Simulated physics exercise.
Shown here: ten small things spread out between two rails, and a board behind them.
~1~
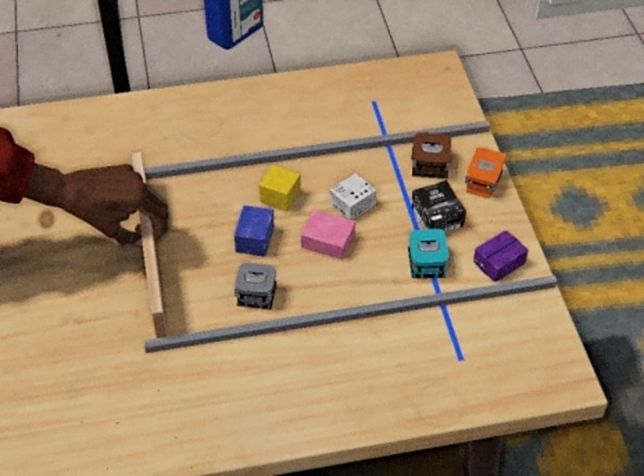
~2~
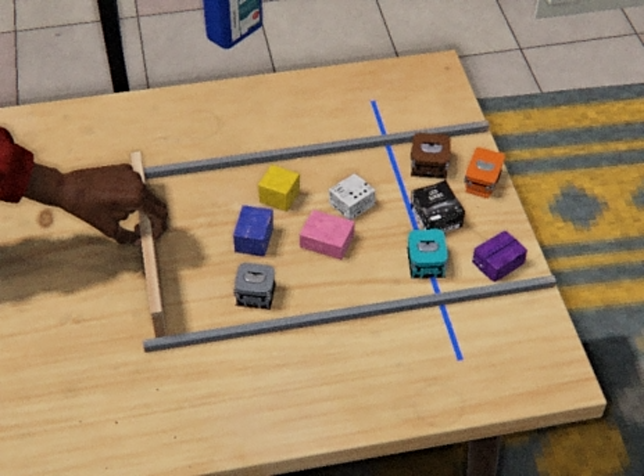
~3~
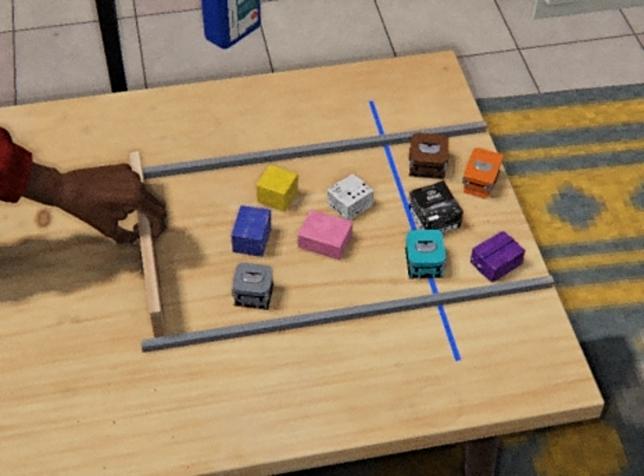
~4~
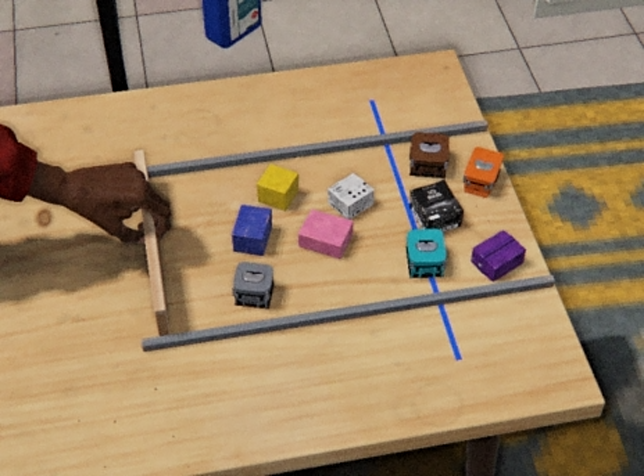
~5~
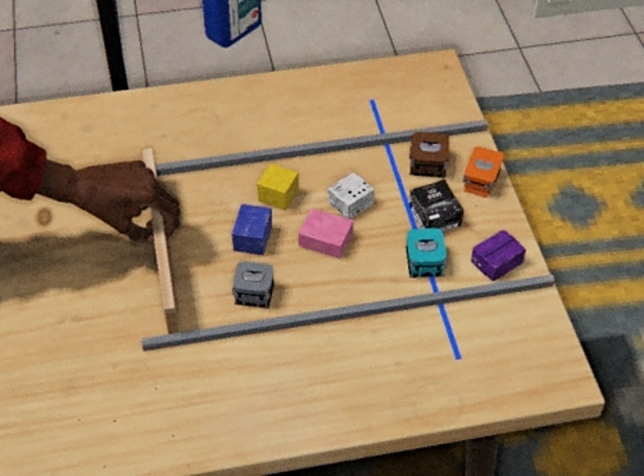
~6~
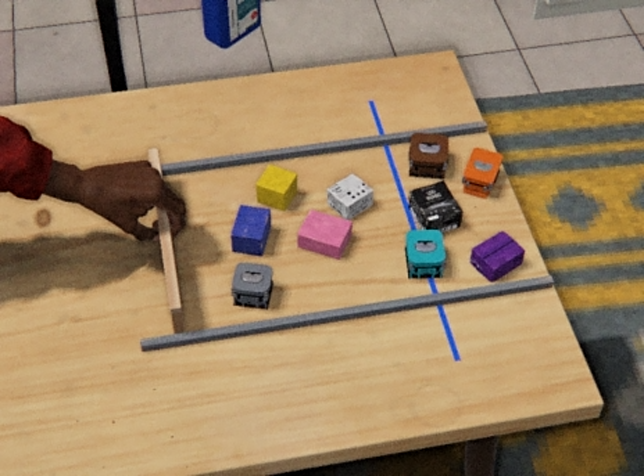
On a pale wooden table above a patterned rug and tiled floor, seen from above at an angle, two grey rails flank a crossing blue tape line. Yellow, blue, white, pink and grey items sit left of it, with brown, black, teal, orange and purple ones on or beyond it. A hand holds an upright board still, then slides it slightly right, touching nothing, while the items stay put.
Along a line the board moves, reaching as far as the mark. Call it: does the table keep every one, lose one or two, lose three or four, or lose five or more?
It keeps every one.
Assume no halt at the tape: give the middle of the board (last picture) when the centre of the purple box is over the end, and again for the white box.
The middle sits near (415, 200) for the first and near (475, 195) for the other.
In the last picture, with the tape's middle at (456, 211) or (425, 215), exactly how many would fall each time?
Counts per try: 2 and 1.
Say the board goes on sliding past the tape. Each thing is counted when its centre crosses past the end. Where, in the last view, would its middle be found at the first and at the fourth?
At the first moment about (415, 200), at the next about (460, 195).
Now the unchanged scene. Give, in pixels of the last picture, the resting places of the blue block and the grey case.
The blue block stops around (424, 202); the grey case around (444, 256).
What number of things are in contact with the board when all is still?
It ends up touching 3.
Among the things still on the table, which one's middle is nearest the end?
The purple box.
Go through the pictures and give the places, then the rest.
The first frame shows orange case (485, 173); purple box (501, 256); brown case (431, 156); board (149, 242); tape (413, 218).
The second frame shows purple box (500, 256); yellow block (279, 188).
The third frame shows brown case (429, 156); board (147, 241).
The fourth frame shows orange case (483, 173); pink block (326, 234).
The fifth frame shows purple box (498, 255); blue block (252, 229).
The sixth frame shows orange case (482, 173); purple box (497, 257); brown case (428, 156); board (166, 238); tape (410, 218).
Early on, none off yet; orange case at rest near (482, 173); purple box at rest near (497, 257); brown case at rest near (428, 156).
A while later, none off yet; orange case at rest near (482, 173); purple box moving near (505, 254); brown case moving near (431, 154).
Finally, the number that fall off is zero.
